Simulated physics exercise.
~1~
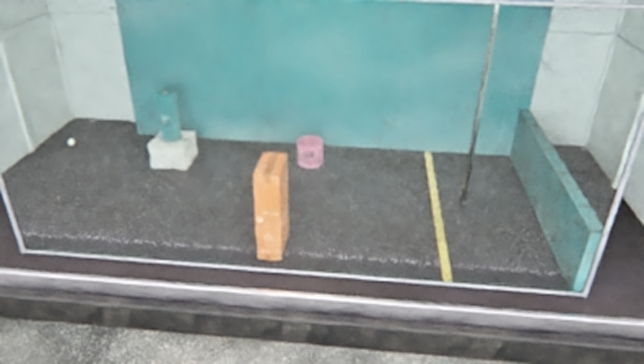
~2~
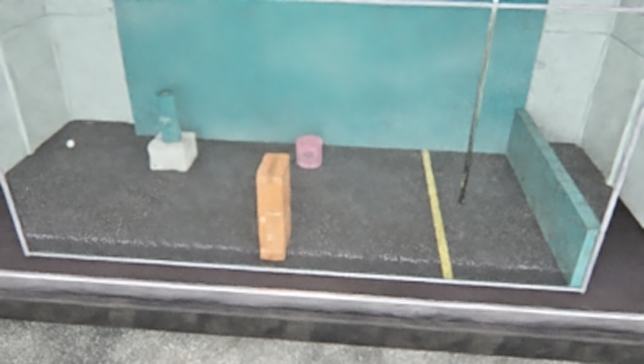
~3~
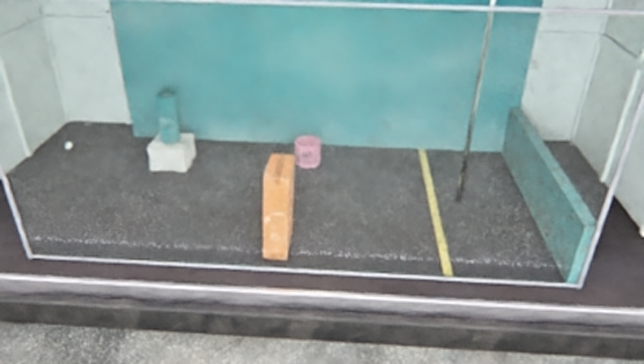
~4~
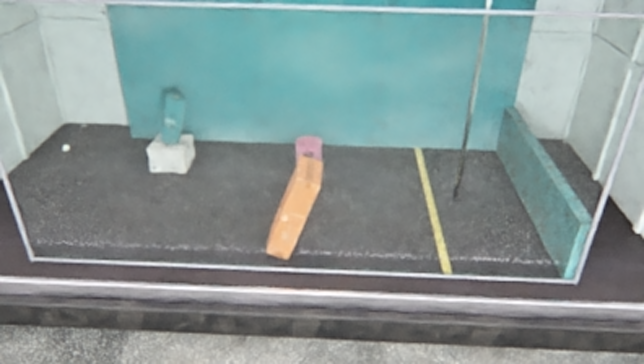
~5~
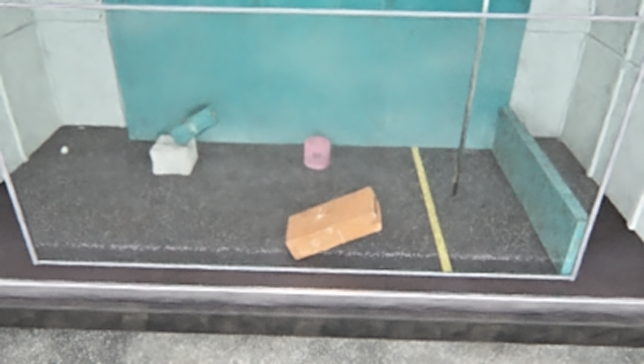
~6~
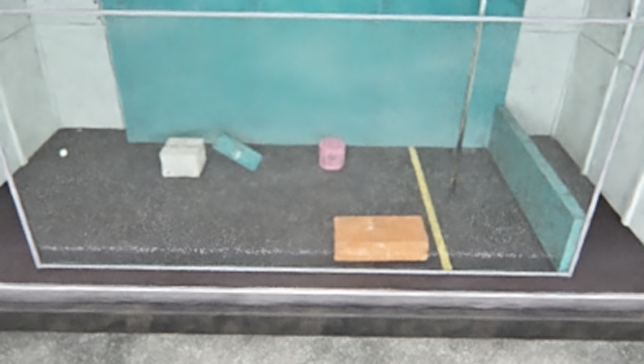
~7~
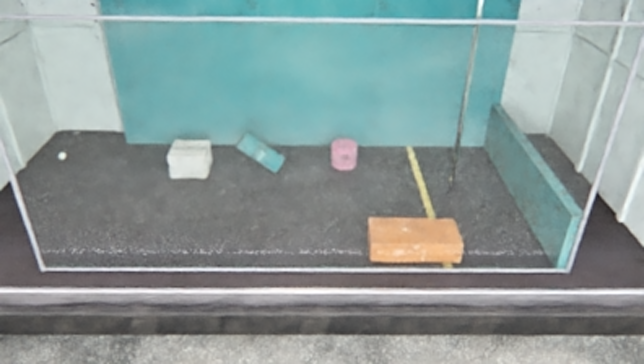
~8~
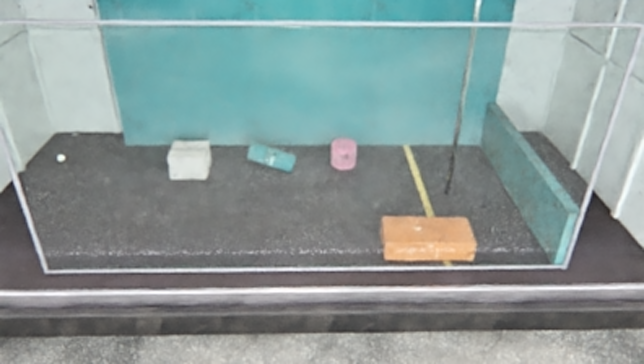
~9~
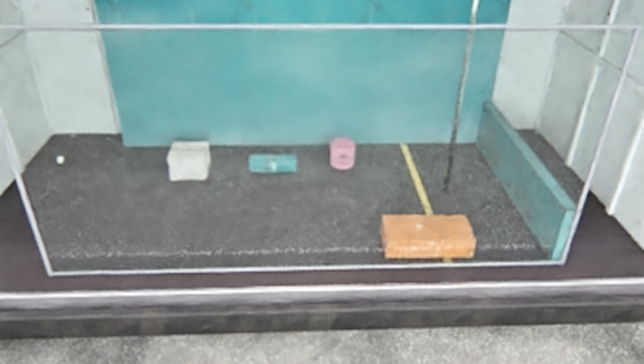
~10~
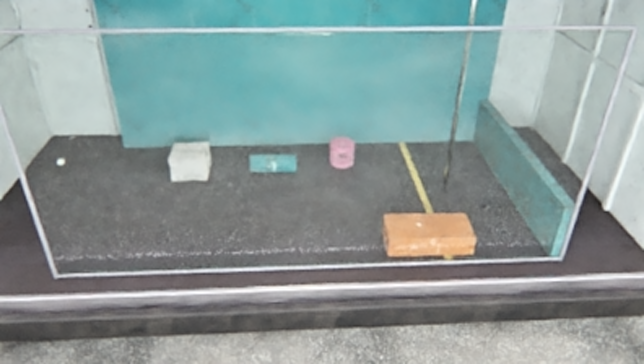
Orange block toppling right and sliding to rest at the yellow line, as a teal roll tumbles off a shifting white block.
